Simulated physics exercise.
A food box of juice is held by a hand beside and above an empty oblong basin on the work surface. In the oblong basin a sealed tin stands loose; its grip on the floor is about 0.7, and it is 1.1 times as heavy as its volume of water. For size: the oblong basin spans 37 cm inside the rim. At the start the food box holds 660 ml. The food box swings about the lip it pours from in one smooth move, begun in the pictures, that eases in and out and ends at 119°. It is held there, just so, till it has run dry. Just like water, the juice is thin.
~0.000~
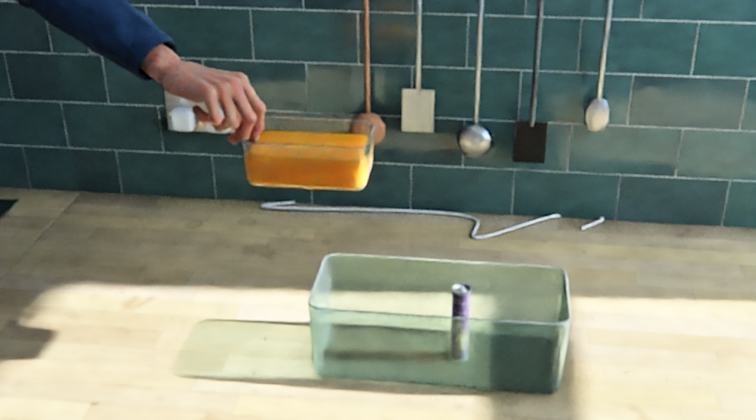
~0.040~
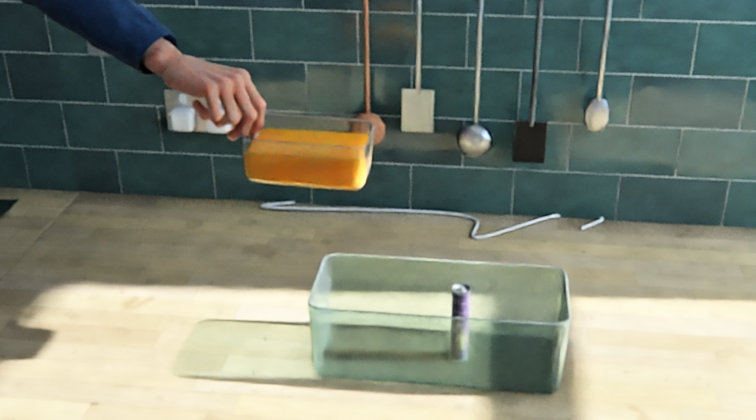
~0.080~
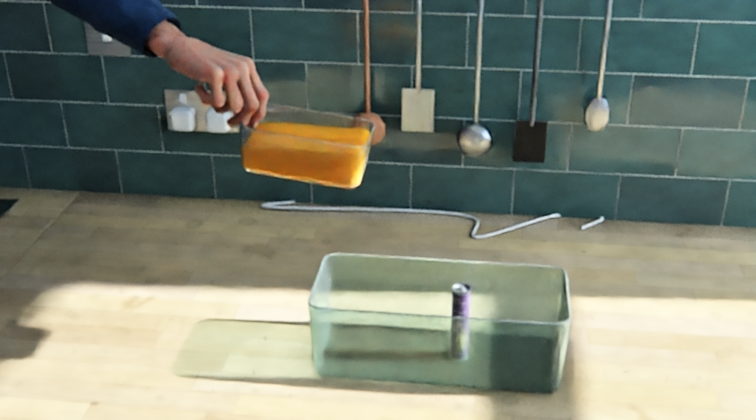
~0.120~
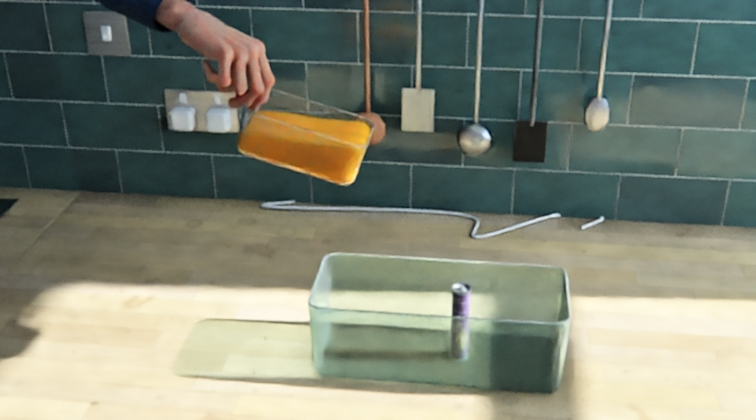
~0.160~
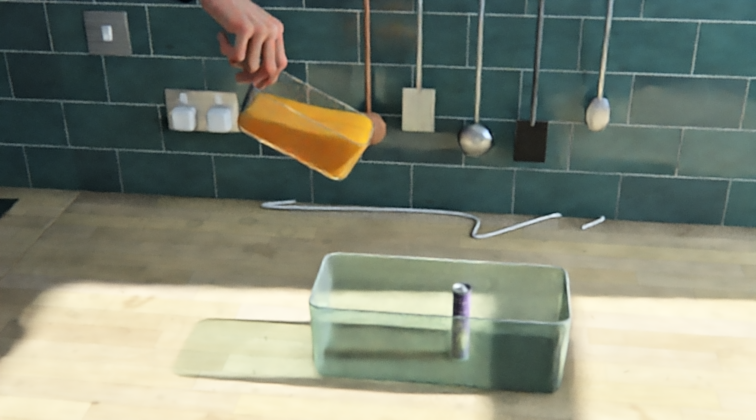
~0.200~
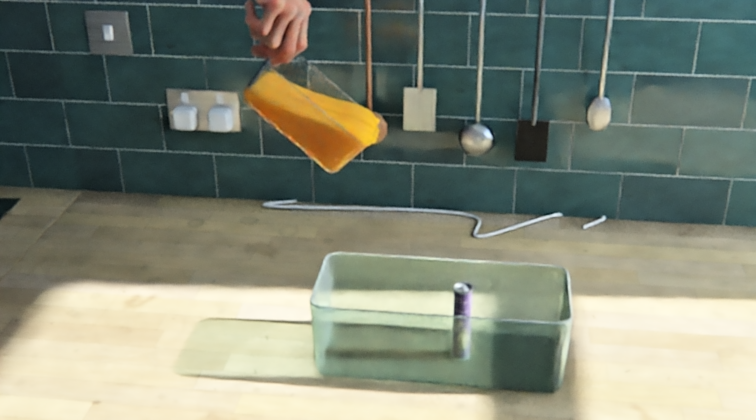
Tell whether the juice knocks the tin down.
It does not overbalance.
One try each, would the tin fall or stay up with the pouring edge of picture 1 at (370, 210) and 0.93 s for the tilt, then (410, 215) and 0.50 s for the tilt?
In the first try it comes down; in the second it remains standing.
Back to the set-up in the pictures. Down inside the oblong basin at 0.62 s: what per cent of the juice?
The share is close to 88 percent.
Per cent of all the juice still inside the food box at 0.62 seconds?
0 %.
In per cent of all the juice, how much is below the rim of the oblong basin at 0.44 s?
Roughly 2 per cent.
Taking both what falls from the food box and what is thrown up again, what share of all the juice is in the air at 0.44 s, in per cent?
78 per cent.
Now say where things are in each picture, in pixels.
In the first picture, tilt 0°; pouring edge (371, 136); surface from (252, 140) to (369, 145); the oblong basin's rim runs from (317, 280) to (568, 296); the tin's top is at (462, 291).
In the second picture, tilt 2°; pouring edge (370, 136); surface from (251, 139) to (368, 144).
In the third picture, tilt 7°; pouring edge (370, 136); surface from (250, 132) to (369, 138).
In the fourth picture, tilt 16°; pouring edge (370, 136); surface from (248, 120) to (369, 133).
In the fifth picture, tilt 28°; pouring edge (370, 136); surface from (249, 101) to (371, 128); 1 per cent is over the edge.
In the sixth picture, tilt 41°; pouring edge (371, 135); surface from (253, 78) to (352, 113); 5 per cent is over the edge.
After 0.44 s the tilt is 115° and 20 per cent is still to pour; the tin stands where it began.
After 0.62 s the tilt is 119° and 0 per cent is still to pour; the tin stands where it began.
After 0.80 s the tilt is 119° and 0 per cent is still to pour; the tin stands where it began.
After 1.00 s the tilt is 119° and 0 per cent is still to pour; the tin stands where it began.
In the end the tin stands where it began.
